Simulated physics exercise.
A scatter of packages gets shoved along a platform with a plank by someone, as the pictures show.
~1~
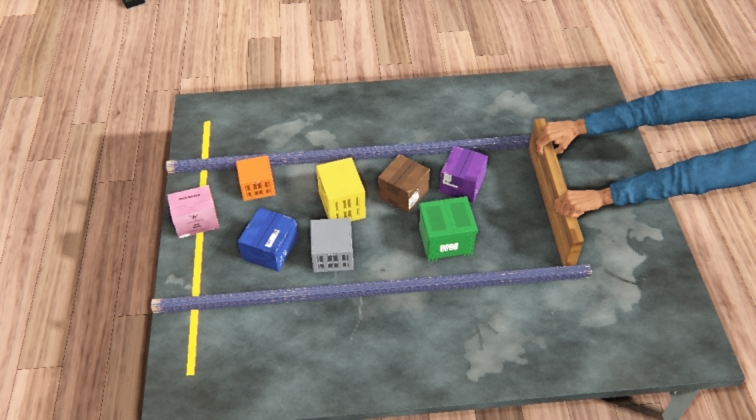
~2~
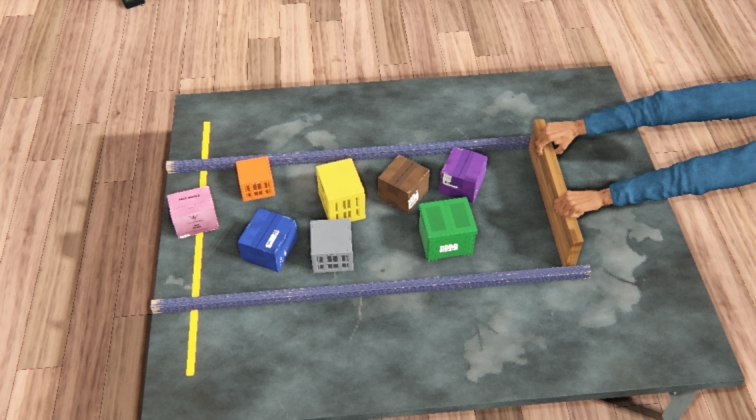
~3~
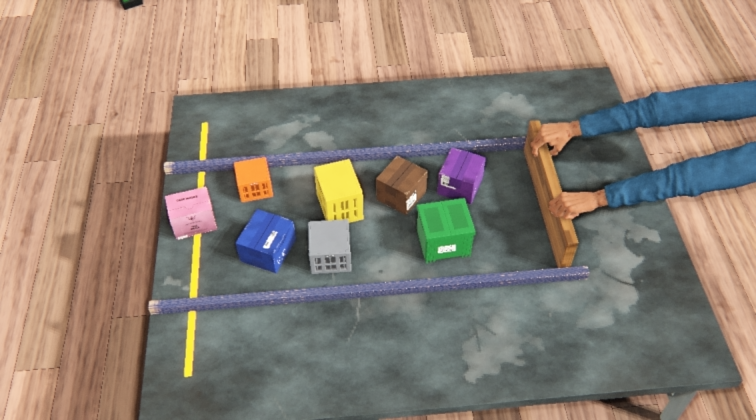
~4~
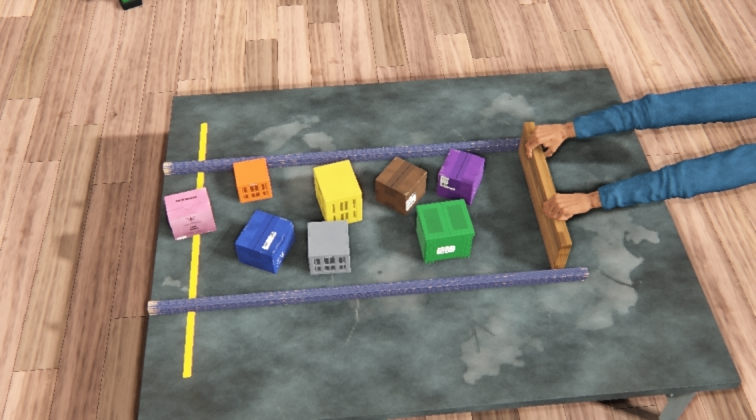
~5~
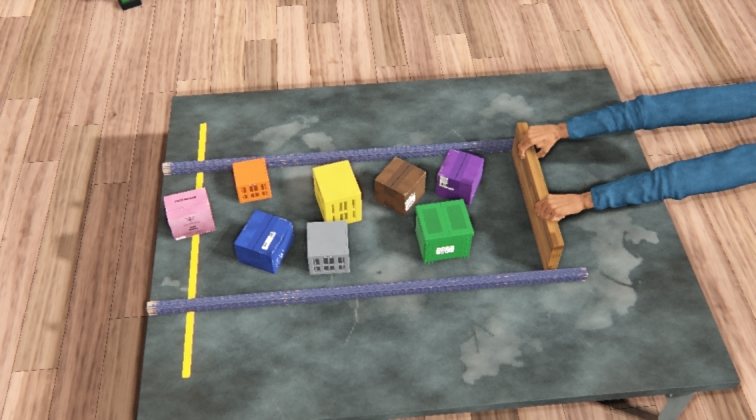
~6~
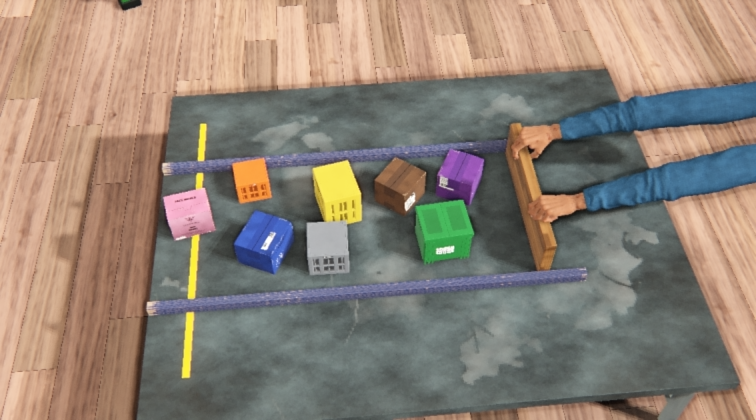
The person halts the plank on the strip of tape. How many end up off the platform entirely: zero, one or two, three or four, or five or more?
When it halts, more than four of them have come off.
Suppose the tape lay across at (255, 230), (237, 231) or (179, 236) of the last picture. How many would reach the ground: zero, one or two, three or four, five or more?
Place one: Either one or two; place two: 3 or 4; place three: Five or more.
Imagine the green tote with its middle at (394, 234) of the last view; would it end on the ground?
Result: It stays aboard.
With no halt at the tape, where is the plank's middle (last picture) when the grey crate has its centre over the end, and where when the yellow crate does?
Middle approx. at (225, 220), then approx. at (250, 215).
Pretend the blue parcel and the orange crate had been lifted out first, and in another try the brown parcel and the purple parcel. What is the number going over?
The counts: 4 and 3.
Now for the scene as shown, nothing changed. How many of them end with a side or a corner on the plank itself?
At rest, 2 are in contact.
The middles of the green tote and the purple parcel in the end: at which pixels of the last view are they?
Okay, so first (165, 252), and next (176, 205).
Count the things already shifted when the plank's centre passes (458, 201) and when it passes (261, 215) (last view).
3 and 8.
Soon after, none off yet; pink box at rest near (190, 214); orange crate at rest near (252, 181); blue parcel at rest near (265, 242).
Then, none off yet; pink box at rest near (190, 214); orange crate at rest near (251, 179); blue parcel moved about its own width near (236, 248).
Further on, one off so far; pink box falling near (133, 280); orange crate moved about its own width near (212, 179); blue parcel moved well along near (148, 255).
At rest, the number that fall off is five or more; fallen, brown parcel, yellow crate, grey crate, blue parcel, orange crate and pink box.
